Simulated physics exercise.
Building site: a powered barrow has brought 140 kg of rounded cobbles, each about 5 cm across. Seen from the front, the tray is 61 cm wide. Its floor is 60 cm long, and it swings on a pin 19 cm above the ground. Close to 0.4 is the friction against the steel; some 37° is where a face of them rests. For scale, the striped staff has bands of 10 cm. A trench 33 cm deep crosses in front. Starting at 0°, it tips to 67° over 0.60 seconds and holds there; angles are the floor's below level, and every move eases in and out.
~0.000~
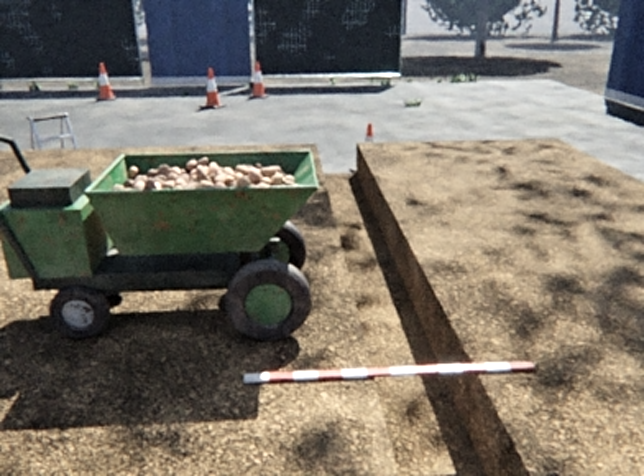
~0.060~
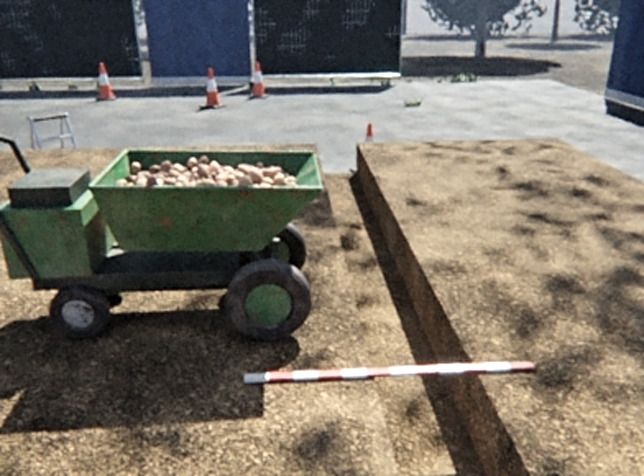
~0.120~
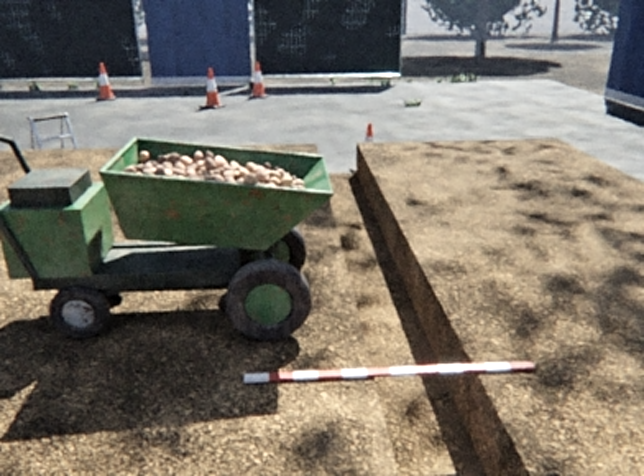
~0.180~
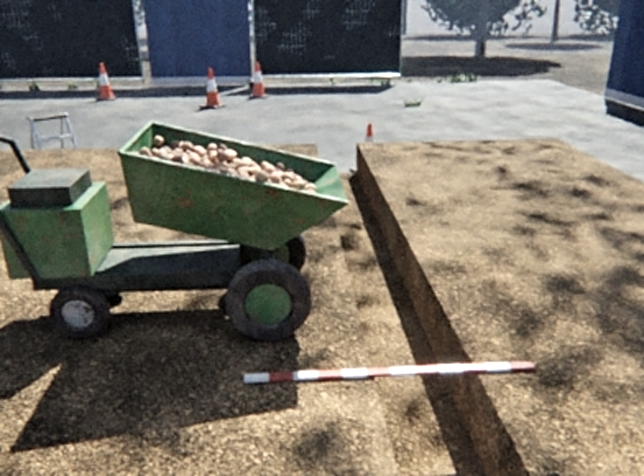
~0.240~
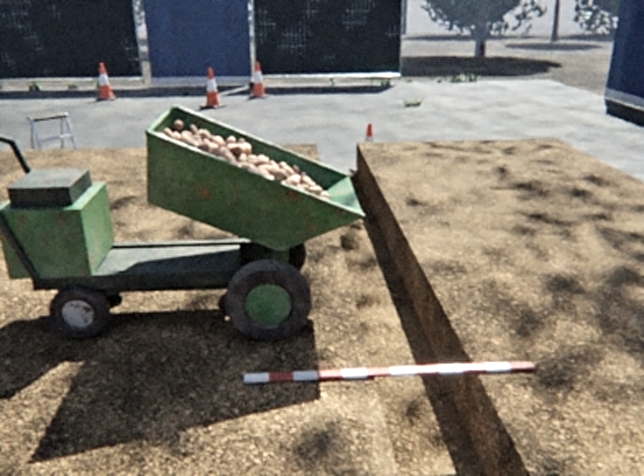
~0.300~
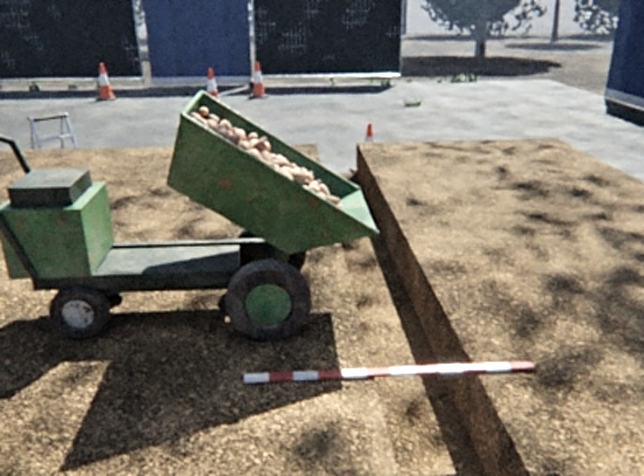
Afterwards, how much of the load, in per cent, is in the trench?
About 60 per cent.
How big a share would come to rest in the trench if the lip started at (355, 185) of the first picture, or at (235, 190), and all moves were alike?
The first gives about 35 percent and the second about 85 percent.
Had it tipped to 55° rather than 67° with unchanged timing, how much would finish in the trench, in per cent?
Some 40% would finish there.
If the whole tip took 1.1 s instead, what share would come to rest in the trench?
Near 75 per cent.
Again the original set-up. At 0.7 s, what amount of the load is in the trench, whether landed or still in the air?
20 per cent, give or take.
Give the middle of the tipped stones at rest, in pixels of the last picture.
Roughly (430, 335), I'd say.
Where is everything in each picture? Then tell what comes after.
The first picture shows lip at (318, 188), floor tilted 0°, highest stones at (216, 172).
In the second picture, the tray is at 2°, its lip at (322, 189); the top of the load is at (205, 171); the stones move at 0.5 m/s on average.
In the third picture, the tray is at 7°, its lip at (333, 194); the top of the load is at (172, 163); the stones move at 0.9 m/s on average.
The fourth picture shows lip at (348, 203), floor tilted 14°, highest stones at (176, 150); the stones move at 1.2 m/s on average.
The fifth picture shows lip at (364, 217), floor tilted 24°, highest stones at (188, 136); the stones move at 1.4 m/s on average.
The sixth picture shows lip at (378, 233), floor tilted 33°, highest stones at (208, 124); the stones move at 1.5 m/s on average.
After 0.4 s the floor is at 57°; 100 % in the tray; the foremost stones are at (373, 248).
After 0.7 s the floor is at 67°; 80 % in the tray, 18 % in the trench, 2 % past the trench; the foremost stones are at (455, 289).
After 1.0 s the floor is at 67°; 22 % in the tray, 39 % in the trench, 39 % past the trench; the foremost stones are at (592, 284).
After 3.0 s the floor is at 67°; 0 % in the tray, 60 % in the trench, 40 % past the trench; the foremost stones are past the picture's edge.
